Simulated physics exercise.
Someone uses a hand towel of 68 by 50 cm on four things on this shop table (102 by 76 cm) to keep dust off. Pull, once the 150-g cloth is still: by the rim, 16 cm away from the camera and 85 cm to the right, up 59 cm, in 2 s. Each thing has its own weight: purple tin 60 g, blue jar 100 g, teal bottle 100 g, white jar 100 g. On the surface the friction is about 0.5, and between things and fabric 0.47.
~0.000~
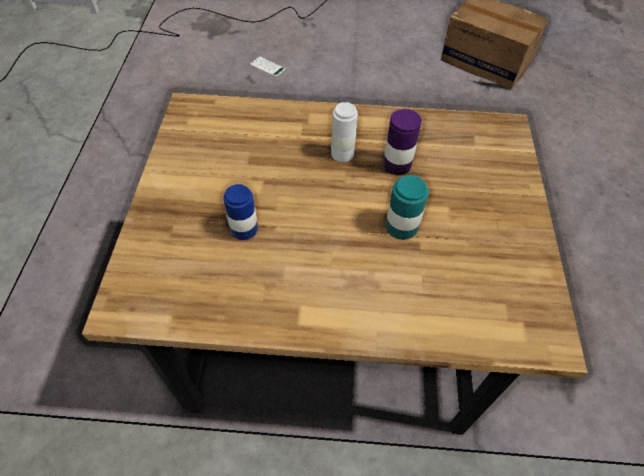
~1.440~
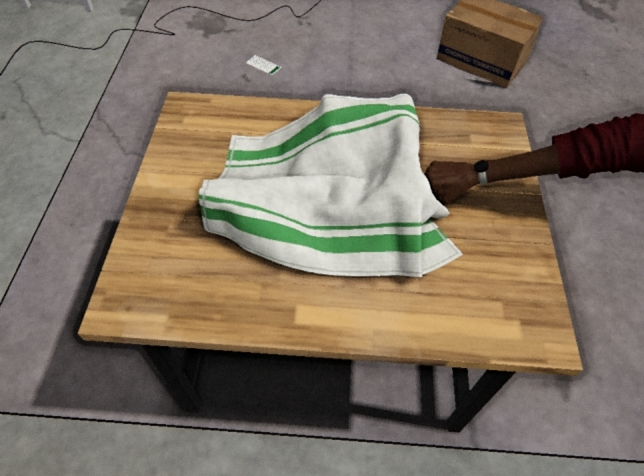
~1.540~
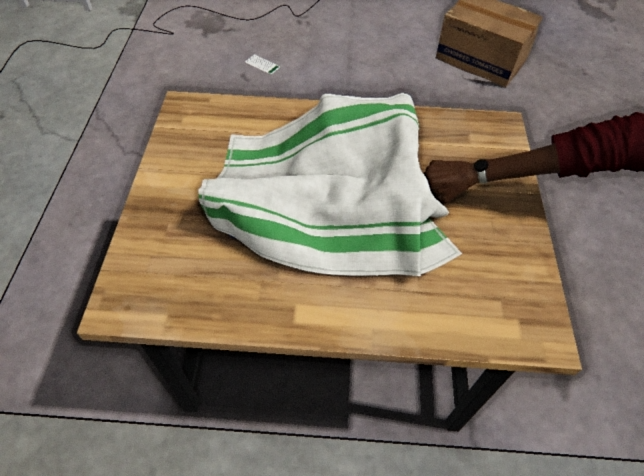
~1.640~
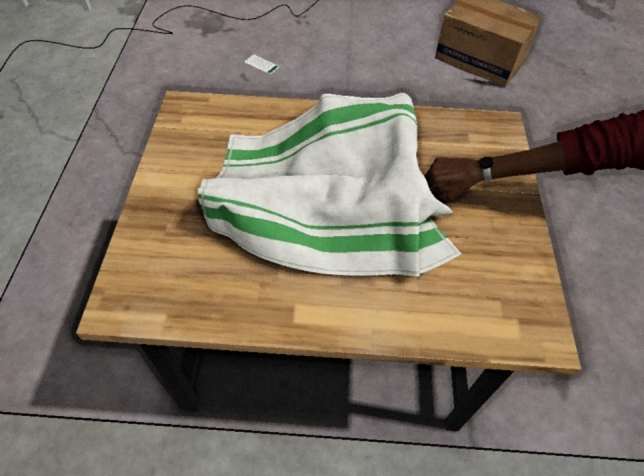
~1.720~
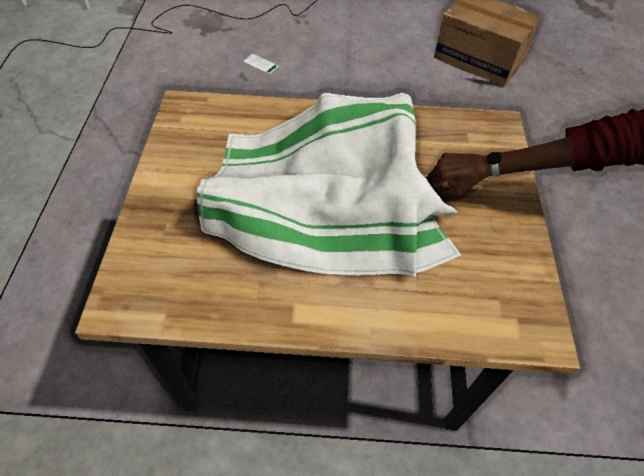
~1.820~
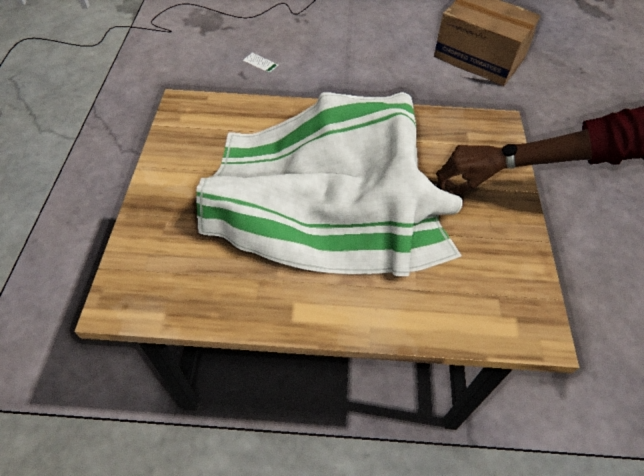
A white towel with green stripes covers four containers while a hand shifts slightly rightward.
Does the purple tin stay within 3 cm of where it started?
No. My guess is it changes position.
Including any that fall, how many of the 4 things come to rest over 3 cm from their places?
That makes 3.
At 2.2 s, middle of the hand towel at (414, 187); teal bottle 7 cm off its start, white jar 4 cm off its start.
At 2.7 s, middle of the hand towel at (585, 177); purple tin on its side, 13 cm off its start, teal bottle on its side, 16 cm off its start, white jar on its side, 14 cm off its start.
At 3.1 s, middle of the hand towel at a place out of view; purple tin on its side, 21 cm off its start at (476, 167), teal bottle on its side, 24 cm off its start at (498, 252), white jar on its side, 23 cm off its start at (424, 140).
At 3.5 s, middle of the hand towel at a place out of view; purple tin on its side, 30 cm off its start, teal bottle on its side, 32 cm off its start, white jar on its side, 32 cm off its start.
At 4.3 s, middle of the hand towel at a place out of view; purple tin over the edge, teal bottle on its side, 47 cm off its start at (587, 347), white jar on its side, 47 cm off its start at (513, 139).
